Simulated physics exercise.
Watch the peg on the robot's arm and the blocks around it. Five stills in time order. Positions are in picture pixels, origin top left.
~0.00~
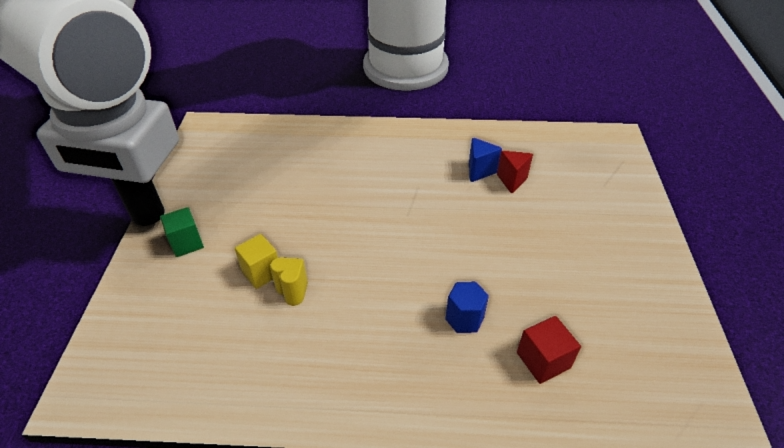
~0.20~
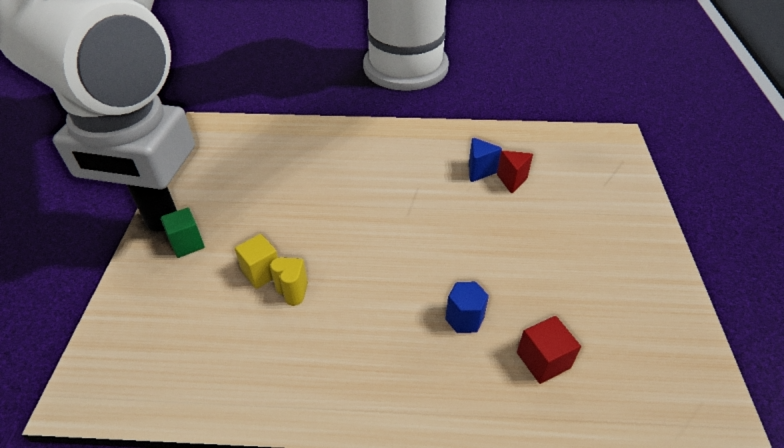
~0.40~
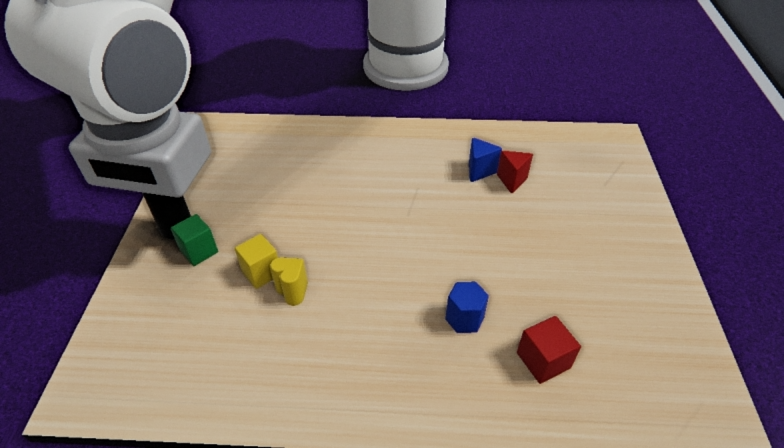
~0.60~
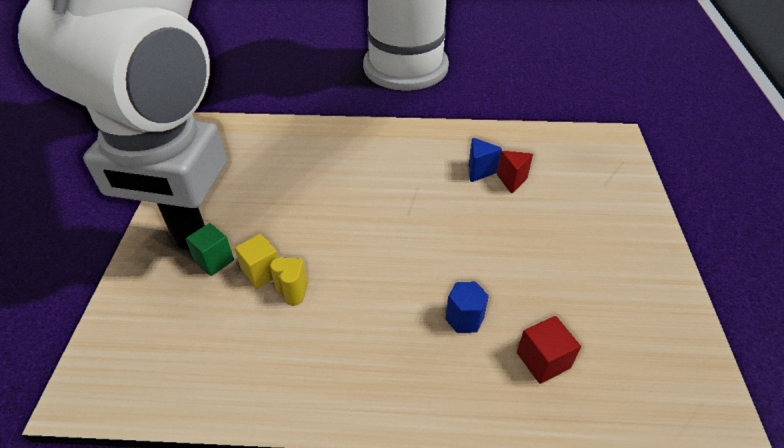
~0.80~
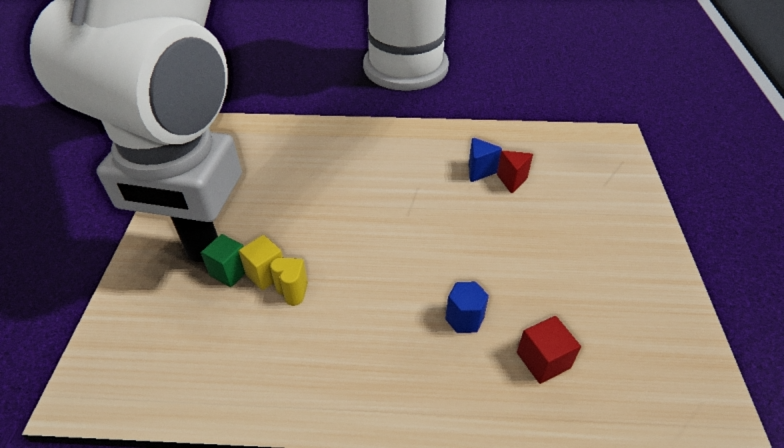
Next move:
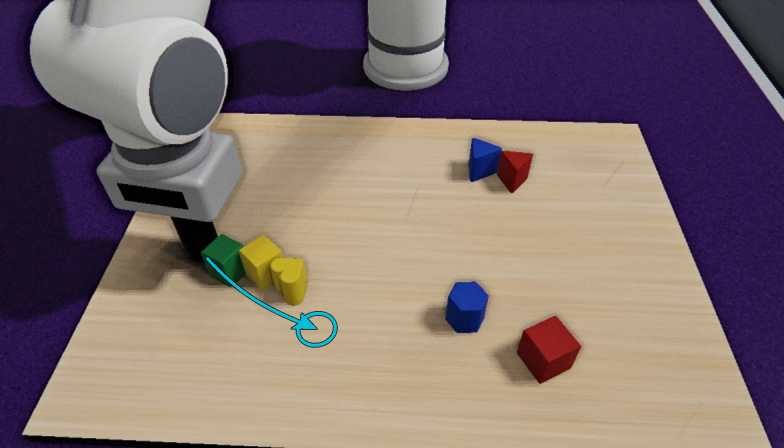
Robot arm pushing a green block rightward across a wooden board up against a yellow block beside a yellow heart.
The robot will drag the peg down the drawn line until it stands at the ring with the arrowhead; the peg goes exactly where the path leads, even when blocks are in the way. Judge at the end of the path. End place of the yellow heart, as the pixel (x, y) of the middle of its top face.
It will end up at (314, 270).
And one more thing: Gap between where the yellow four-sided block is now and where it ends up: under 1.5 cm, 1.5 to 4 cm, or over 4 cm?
Between 1.5 and 4 cm.
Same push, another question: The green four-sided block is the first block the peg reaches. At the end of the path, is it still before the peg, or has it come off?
When the path ends, it will sit ahead of the peg.
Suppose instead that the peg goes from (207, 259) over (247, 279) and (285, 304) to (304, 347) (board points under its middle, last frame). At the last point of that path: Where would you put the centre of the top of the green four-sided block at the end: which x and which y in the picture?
Around (312, 355).
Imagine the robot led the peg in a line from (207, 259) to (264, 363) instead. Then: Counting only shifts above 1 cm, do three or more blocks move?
Yes, it checks out.
The drawn path runs from (207, 259) via (253, 298), ending at (317, 329).
What follows on the original path. One third of the way, peg at (232, 277); green four-sided block at (255, 274); yellow four-sided block at (288, 255), turned 80° anticlockwise; yellow heart at (314, 270), turned 70° clockwise.
Two thirds of the way, peg at (270, 301); green four-sided block at (295, 301); yellow four-sided block at (290, 256), turned 90° anticlockwise; yellow heart at (314, 270), turned 75° clockwise.
At the end, peg at (315, 321); green four-sided block at (340, 325); yellow four-sided block at (290, 256), turned 90° anticlockwise; yellow heart at (314, 270), turned 75° clockwise.
